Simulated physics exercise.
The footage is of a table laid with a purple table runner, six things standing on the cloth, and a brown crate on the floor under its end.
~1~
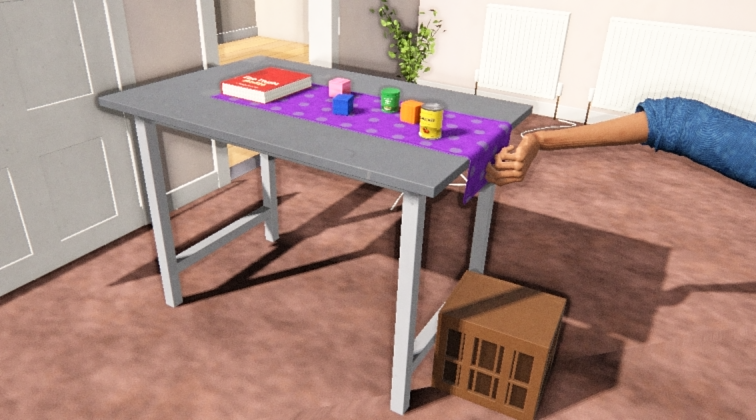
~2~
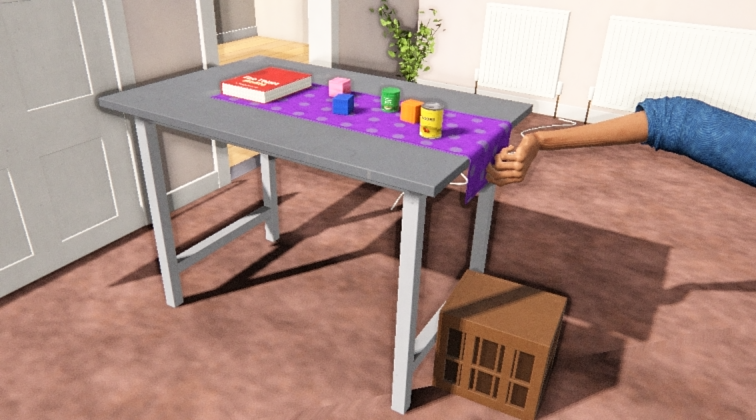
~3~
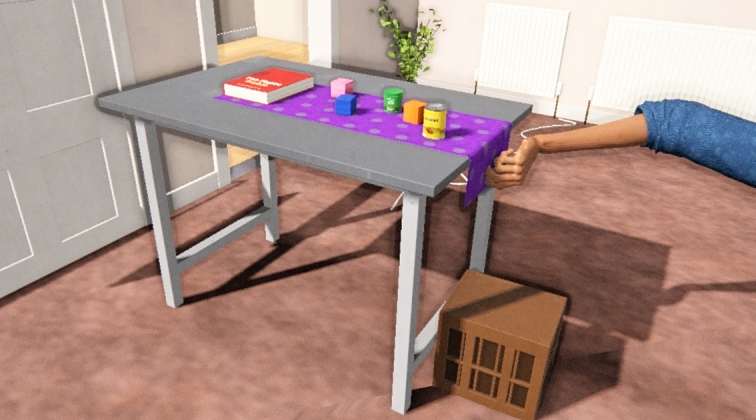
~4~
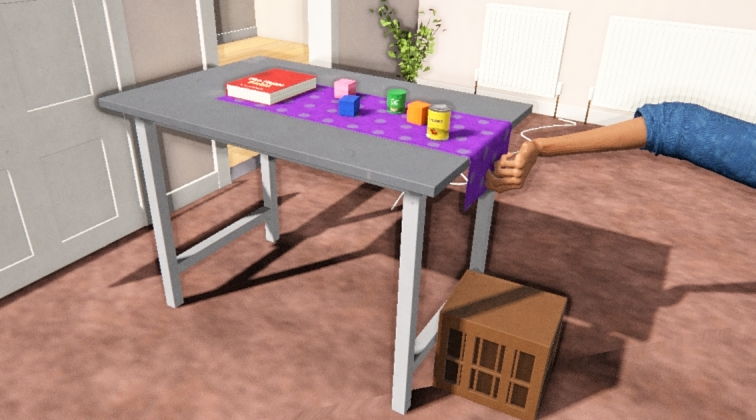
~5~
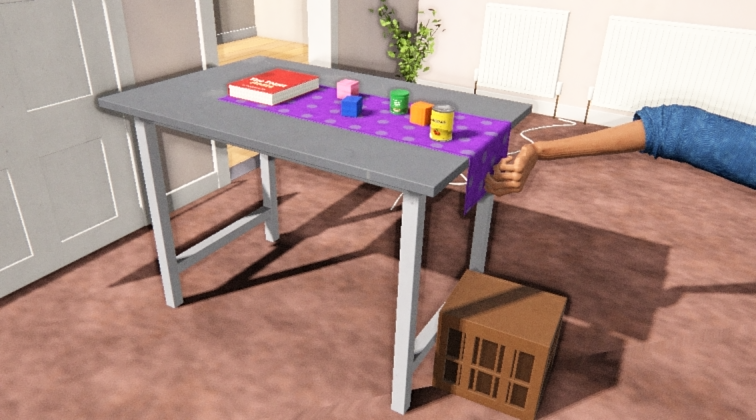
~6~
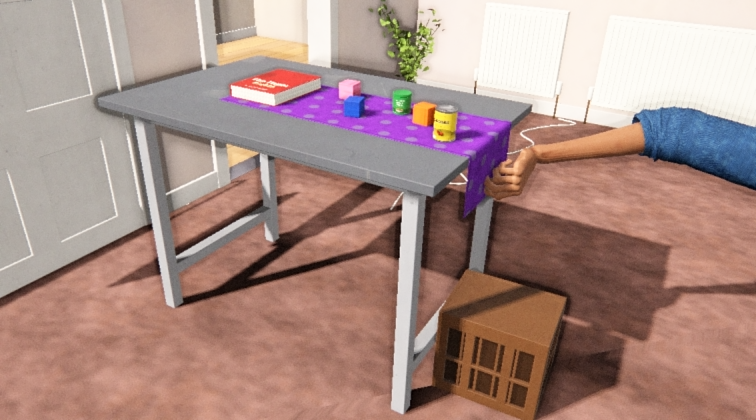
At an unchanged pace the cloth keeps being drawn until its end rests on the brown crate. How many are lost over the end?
The final total over the edge will be three.
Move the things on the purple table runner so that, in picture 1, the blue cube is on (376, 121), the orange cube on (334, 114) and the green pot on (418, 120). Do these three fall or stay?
So, the blue cube ends up down, the orange cube makes it through, the green pot ends up down.
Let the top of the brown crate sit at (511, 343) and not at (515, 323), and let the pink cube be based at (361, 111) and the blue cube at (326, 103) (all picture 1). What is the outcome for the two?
As for the pink cube, it leaves the top; as for the blue cube, it stays in place.
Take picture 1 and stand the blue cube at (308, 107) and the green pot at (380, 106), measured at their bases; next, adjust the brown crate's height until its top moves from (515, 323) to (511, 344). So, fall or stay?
The blue cube ends up still on top and the green pot ends up off the top.
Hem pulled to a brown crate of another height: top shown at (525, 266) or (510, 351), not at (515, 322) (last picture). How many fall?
For the first height 1, for the second 4.
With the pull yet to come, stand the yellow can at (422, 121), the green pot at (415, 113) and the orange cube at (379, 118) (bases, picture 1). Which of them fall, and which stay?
Result - yellow can: Down; green pot: Down; orange cube: Down.
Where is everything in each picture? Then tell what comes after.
Hem (464, 204); yellow can (432, 106); orange cube (413, 103); green pot (391, 91); blue cube (343, 97); pink cube (340, 81); top of the crate (515, 323), in the first frame.
Hem (465, 204); yellow can (433, 106), in the second frame.
Hem (464, 207); orange cube (416, 103), in the third frame.
Hem (465, 212); green pot (397, 92); top of the crate (516, 322), in the fourth frame.
Hem (464, 215); blue cube (352, 98), in the fifth frame.
Hem (463, 218); yellow can (446, 108); orange cube (426, 105); green pot (403, 92); blue cube (355, 99); pink cube (350, 82), in the sixth frame.
A little later, hem near (483, 222); all still up.
Next, hem near (479, 261); yellow can and orange cube gone.
Later still, hem on the crate; yellow can, orange cube and green pot gone.
When it is over, hem on the crate; yellow can, orange cube and green pot gone. The answer is three.
